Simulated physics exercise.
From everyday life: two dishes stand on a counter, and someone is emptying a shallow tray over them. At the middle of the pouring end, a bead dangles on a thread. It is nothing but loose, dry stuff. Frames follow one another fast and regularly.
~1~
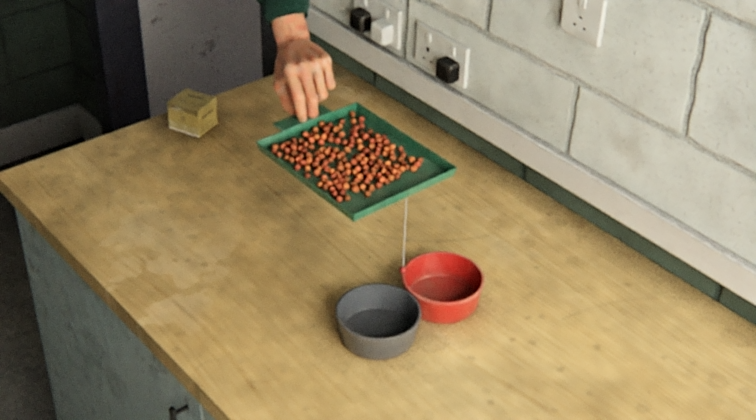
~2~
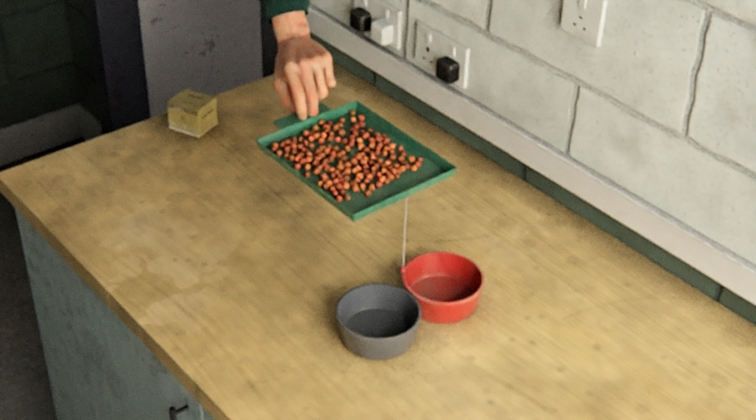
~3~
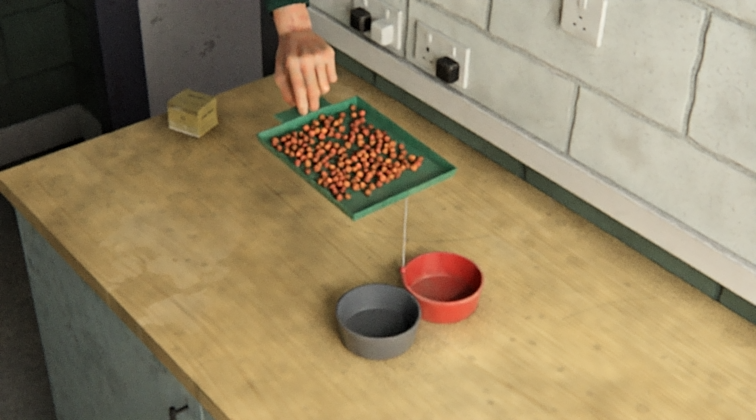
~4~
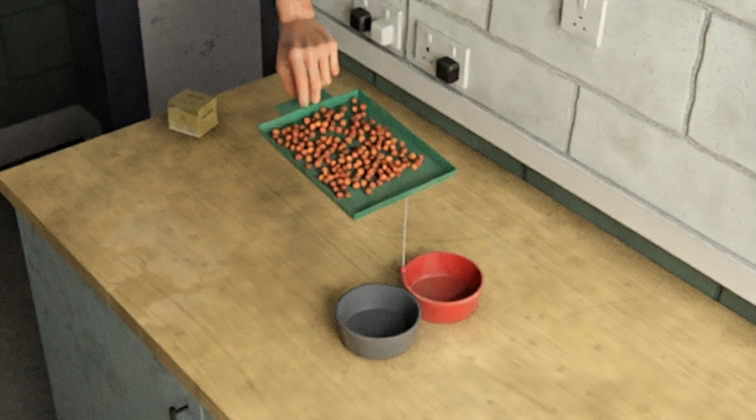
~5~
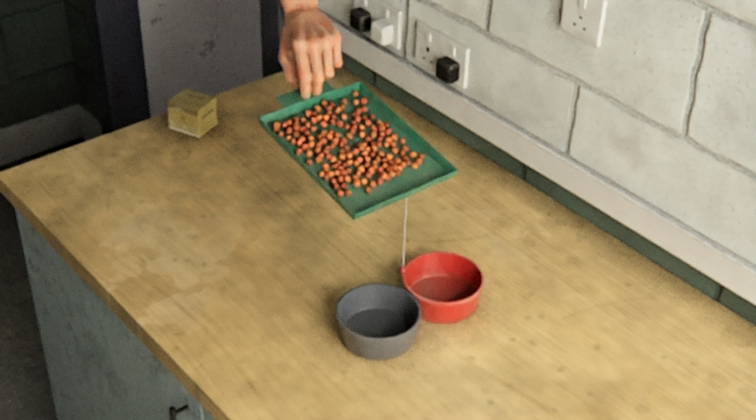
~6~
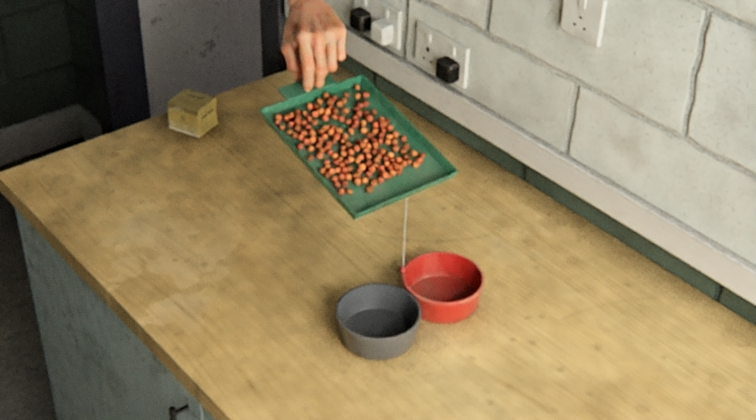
A hand held a green tray of small reddish-brown pellets above a gray dish and a red dish on a wooden counter, then slowly raised its far end, tilting the tray slightly toward the right.
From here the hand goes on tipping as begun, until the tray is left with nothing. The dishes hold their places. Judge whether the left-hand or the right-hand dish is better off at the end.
The right-hand dish is better off.
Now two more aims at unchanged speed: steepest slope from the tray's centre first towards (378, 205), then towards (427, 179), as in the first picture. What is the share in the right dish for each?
Near 10 % and, after that, 70 %.
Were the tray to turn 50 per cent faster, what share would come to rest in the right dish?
Estimate: Around 60%.
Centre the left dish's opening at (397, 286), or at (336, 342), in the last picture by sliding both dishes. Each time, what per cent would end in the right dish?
20 and 50 %.
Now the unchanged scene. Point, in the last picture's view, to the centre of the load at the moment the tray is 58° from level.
The load's middle is around (404, 168).
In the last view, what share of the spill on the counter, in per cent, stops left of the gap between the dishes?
Roughly 0 %.
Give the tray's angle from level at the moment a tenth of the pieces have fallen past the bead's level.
That happens at around 105°.
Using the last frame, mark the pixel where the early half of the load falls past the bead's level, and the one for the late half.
The opening half passes (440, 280), the closing half (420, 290).
Shortly afterwards, tray tipped steeply; all but a few on the tray; only a few in the air.
Next, tray tipped right over; all but a few on the tray; only a few in the right dish; only a few outside both; only a few in the air.
Some moments later, tray tipped past a quarter turn; near a quarter in the left dish; near two thirds in the right dish; near a quarter outside both.
In the end, tray tipped past a quarter turn; near a quarter in the left dish; near two thirds in the right dish; near a quarter outside both.
